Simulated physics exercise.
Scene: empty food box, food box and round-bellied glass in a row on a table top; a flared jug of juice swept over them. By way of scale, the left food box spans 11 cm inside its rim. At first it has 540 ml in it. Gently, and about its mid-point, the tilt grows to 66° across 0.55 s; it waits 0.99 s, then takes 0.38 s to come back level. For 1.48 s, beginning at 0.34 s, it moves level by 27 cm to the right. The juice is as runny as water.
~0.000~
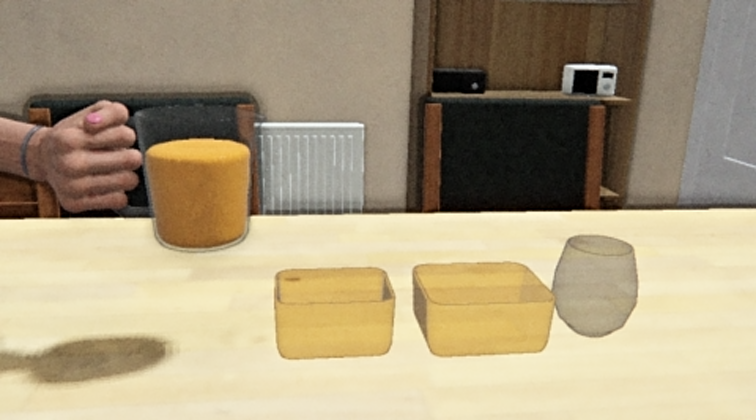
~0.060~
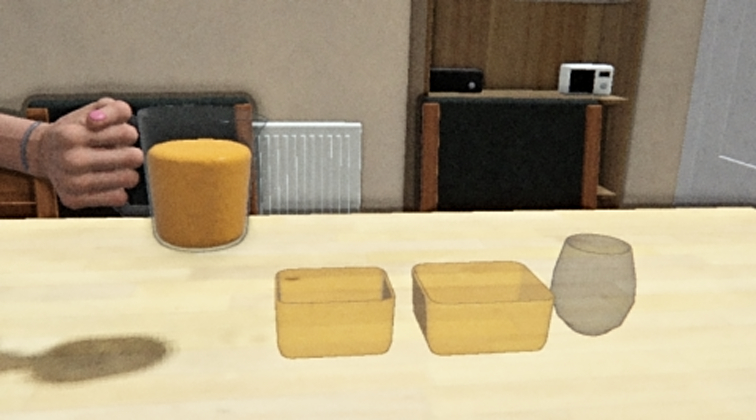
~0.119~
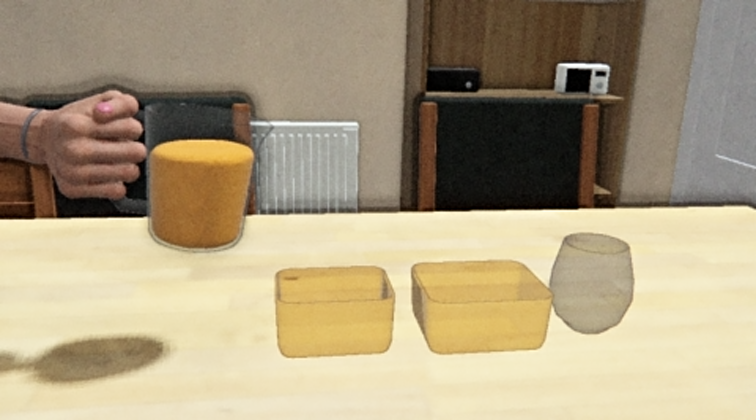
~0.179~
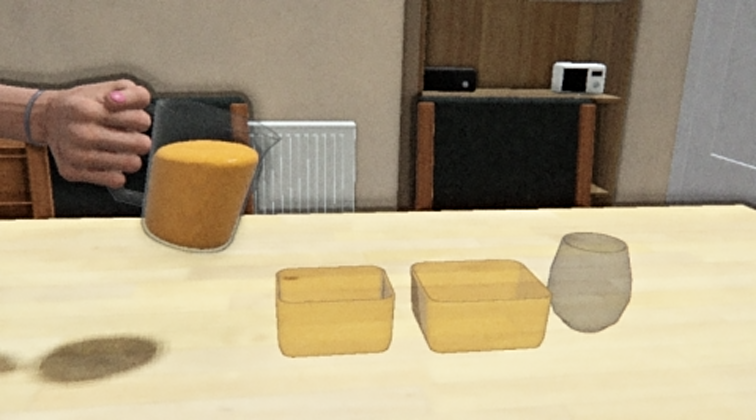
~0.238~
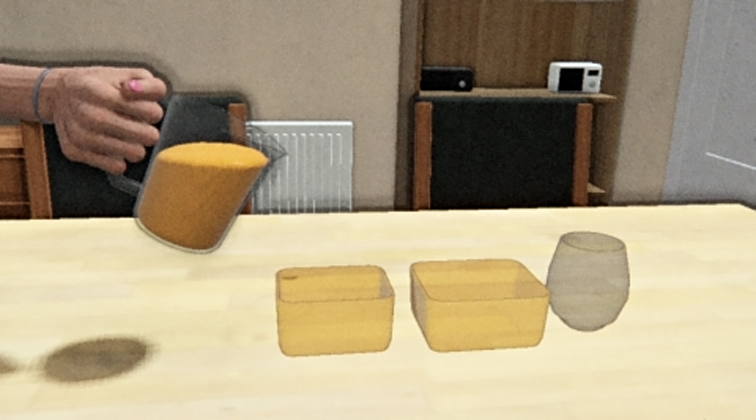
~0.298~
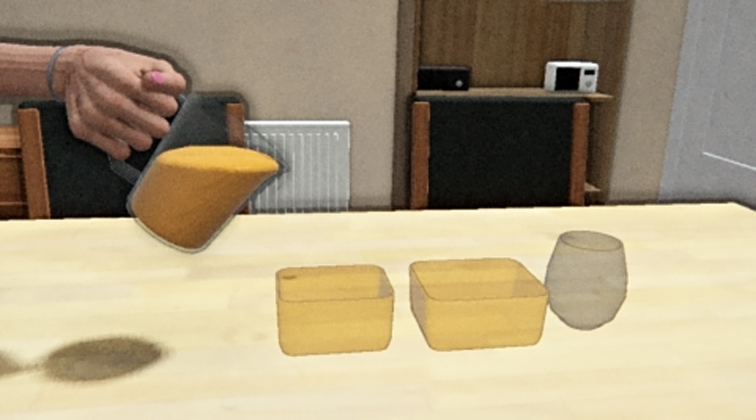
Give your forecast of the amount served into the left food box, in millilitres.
The left food box gets about 130 millilitres.
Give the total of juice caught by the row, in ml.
250 ml or so, all told.
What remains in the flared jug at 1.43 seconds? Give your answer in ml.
About 210 ml.
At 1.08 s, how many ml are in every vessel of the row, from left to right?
I'd put it at some 130 ml left, 50 ml in the middle and 0 ml right.
After 0.75 s the tilt is 66° and from the left they hold 105 ml, 0 ml, 0 ml, the flared jug 365 ml, and 0 ml is on the table top.
After 1.08 s the tilt is 66° and from the left they hold 125 ml, 50 ml, 0 ml, the flared jug 270 ml, and 70 ml is on the table top.
After 1.43 s the tilt is 66° and from the left they hold 125 ml, 105 ml, 0 ml, the flared jug 215 ml, and 75 ml is on the table top.
After 1.81 s the tilt is 14° and from the left they hold 125 ml, 110 ml, 10 ml, the flared jug 185 ml, and 110 ml is on the table top.
In the end from the left they hold 125 ml, 110 ml, 10 ml, the flared jug 185 ml, and 110 ml is on the table top.
